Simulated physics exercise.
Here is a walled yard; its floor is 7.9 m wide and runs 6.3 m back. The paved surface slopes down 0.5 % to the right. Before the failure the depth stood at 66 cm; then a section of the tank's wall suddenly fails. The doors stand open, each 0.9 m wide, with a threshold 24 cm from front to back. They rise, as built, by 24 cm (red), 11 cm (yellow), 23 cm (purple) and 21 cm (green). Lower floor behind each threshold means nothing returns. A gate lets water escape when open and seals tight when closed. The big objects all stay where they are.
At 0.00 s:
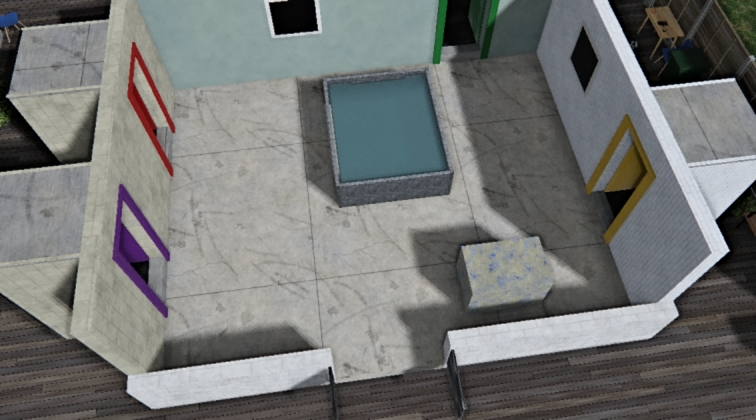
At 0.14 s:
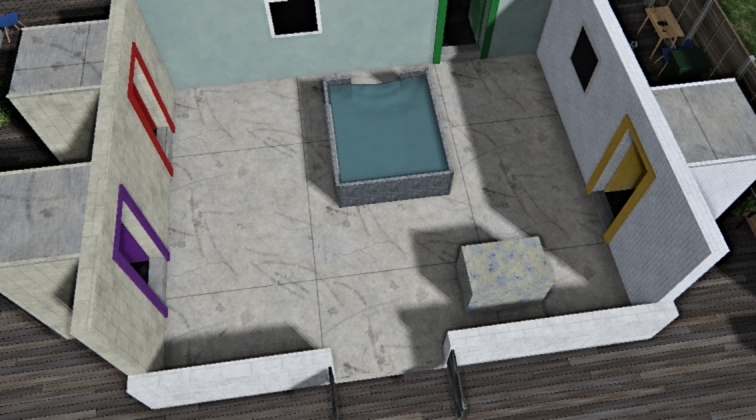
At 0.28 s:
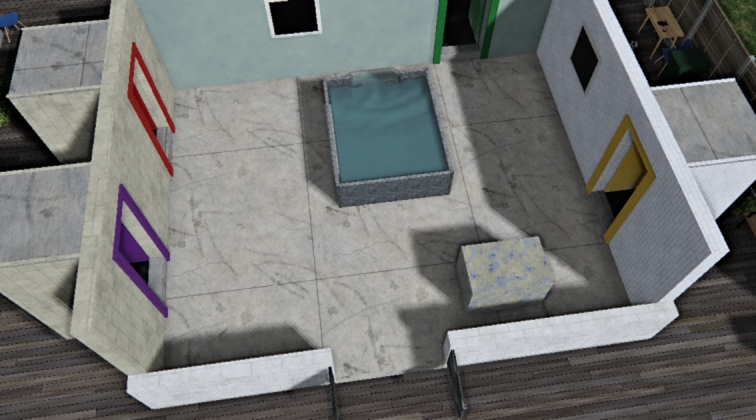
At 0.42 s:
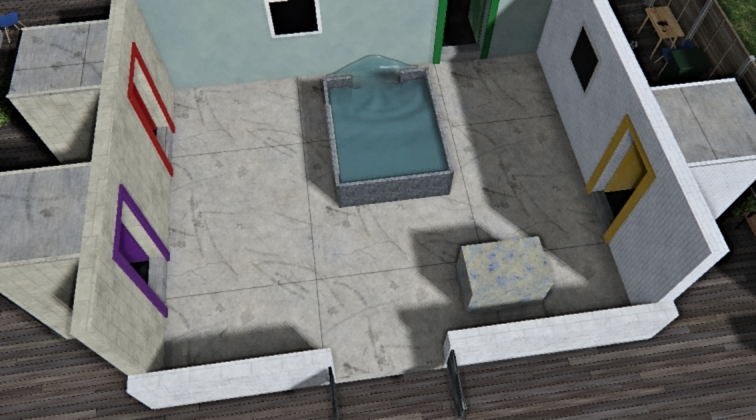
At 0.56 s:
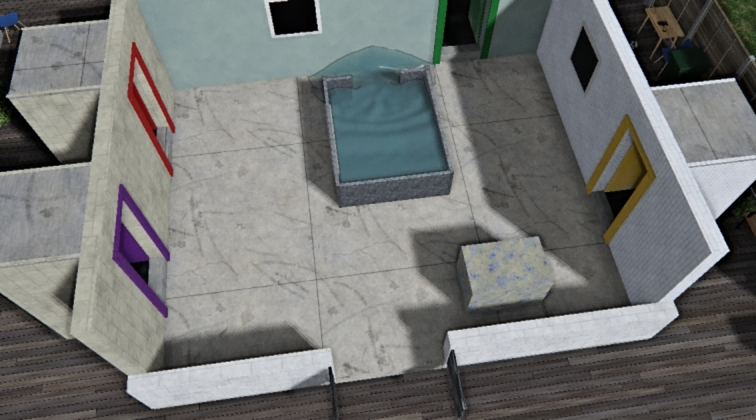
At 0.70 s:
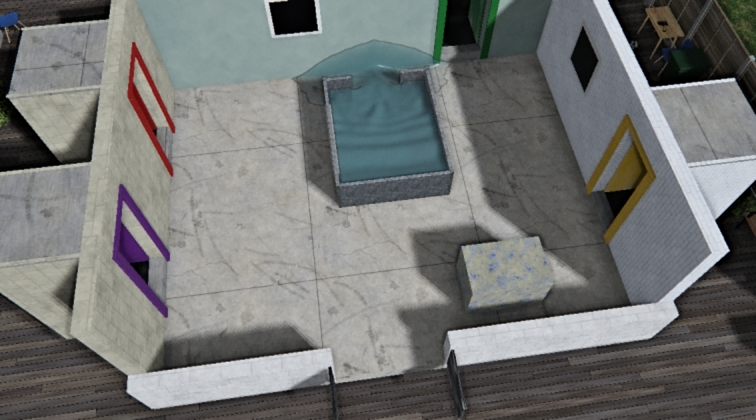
Water pours from the far side of a stone tank and spreads across the paved yard.
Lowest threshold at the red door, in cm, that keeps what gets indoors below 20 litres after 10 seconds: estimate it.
My estimate is 14 cm.
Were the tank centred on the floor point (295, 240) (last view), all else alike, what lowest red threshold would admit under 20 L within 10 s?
Some 9.5 cm.
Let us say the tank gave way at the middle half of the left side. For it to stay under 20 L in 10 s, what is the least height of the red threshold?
Roughly 24 cm.
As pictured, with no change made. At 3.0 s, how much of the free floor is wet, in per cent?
Close to 40 per cent is wet.
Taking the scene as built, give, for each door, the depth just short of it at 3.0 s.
In cm: Red 21, yellow 3, purple 0, green 9.
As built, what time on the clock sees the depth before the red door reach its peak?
Roughly at 3.0 s.
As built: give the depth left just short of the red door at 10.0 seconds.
6.5 cm.
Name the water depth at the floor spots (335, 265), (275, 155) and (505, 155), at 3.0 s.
Depths of roughly 0 cm, 2 cm and 1 cm, in that order.
After 1.4 s water covers 15 % of the floor, deepest (54 cm) near (370, 75); it has not reached the red door.
After 3.0 s water covers 40 % of the floor, deepest (34 cm) near (370, 75); 21 cm at the red door, 0 litres in over its 24 cm threshold.
After 10.0 s water covers 95 % of the floor, deepest (13 cm) near (370, 75); 6 cm at the red door, 0 litres in over its 24 cm threshold.
At the red door as built, the water arrived by 2.0 s and peaked near 21 cm at 3.0 s.
With a threshold of 12.5 cm, 33 litres would have come in within the 10 s; with 17 cm, 6 litres. So under 20 litres takes about 14 cm.
